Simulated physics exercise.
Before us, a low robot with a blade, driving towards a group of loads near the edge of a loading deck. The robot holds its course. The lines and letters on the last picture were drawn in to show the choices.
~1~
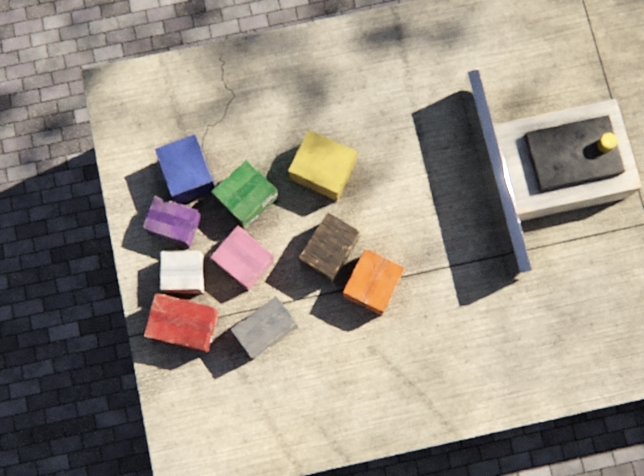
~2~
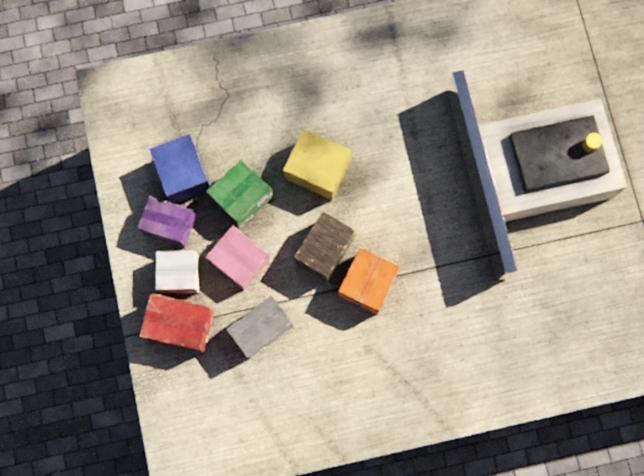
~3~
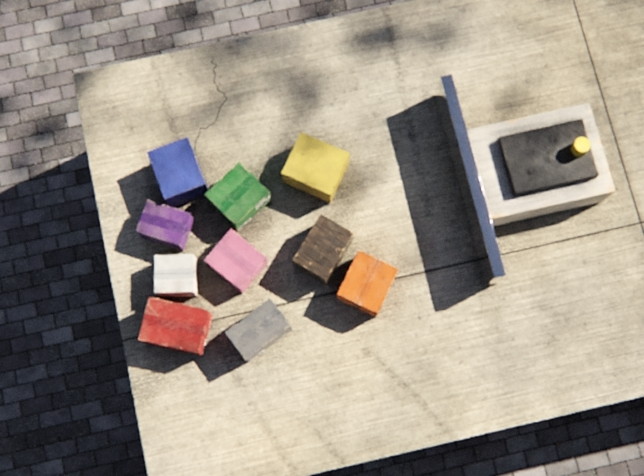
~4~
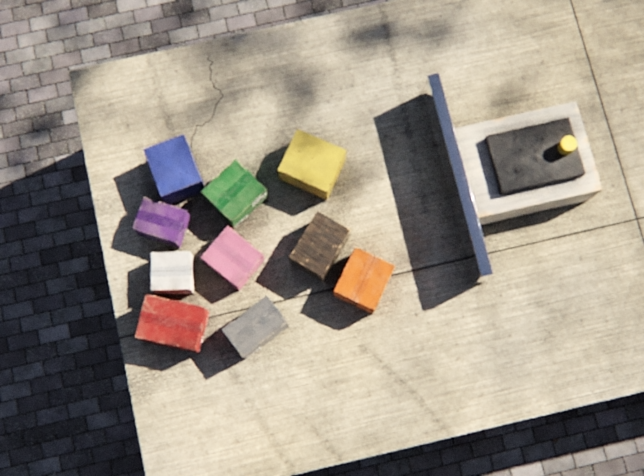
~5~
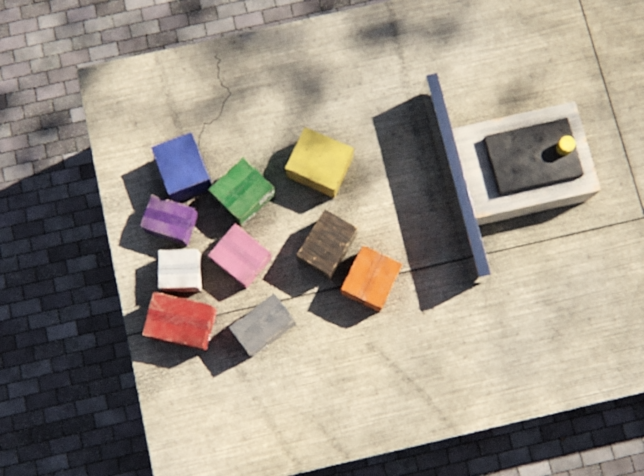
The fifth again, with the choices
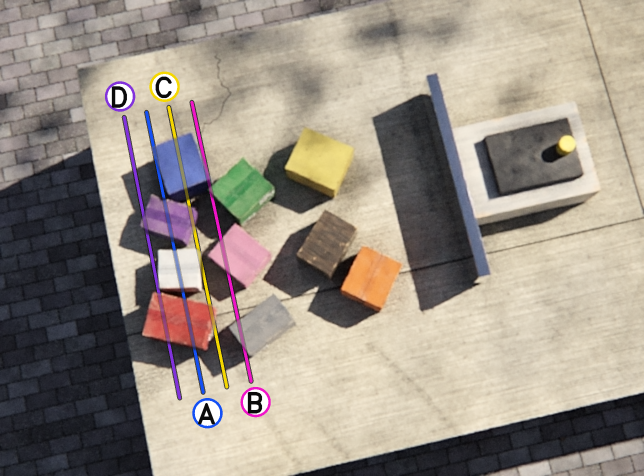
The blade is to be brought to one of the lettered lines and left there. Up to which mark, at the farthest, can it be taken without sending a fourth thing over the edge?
Line C.
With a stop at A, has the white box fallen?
By then, yes.
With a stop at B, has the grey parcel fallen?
No.
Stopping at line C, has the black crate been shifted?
Yes.
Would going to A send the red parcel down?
Yes.
On the copy, A at (174, 248); B at (221, 238); C at (197, 243); D at (151, 253).
On C. First, robot (433, 178); yellow crate (311, 165); orange box (343, 288).
Then, robot (338, 200); white box (150, 280); purple box (142, 233).
Finally, robot (266, 216); white box over the edge; red parcel over the edge; three fallen.
By contrast, A drops five; B is within the limit but short; D drops five.
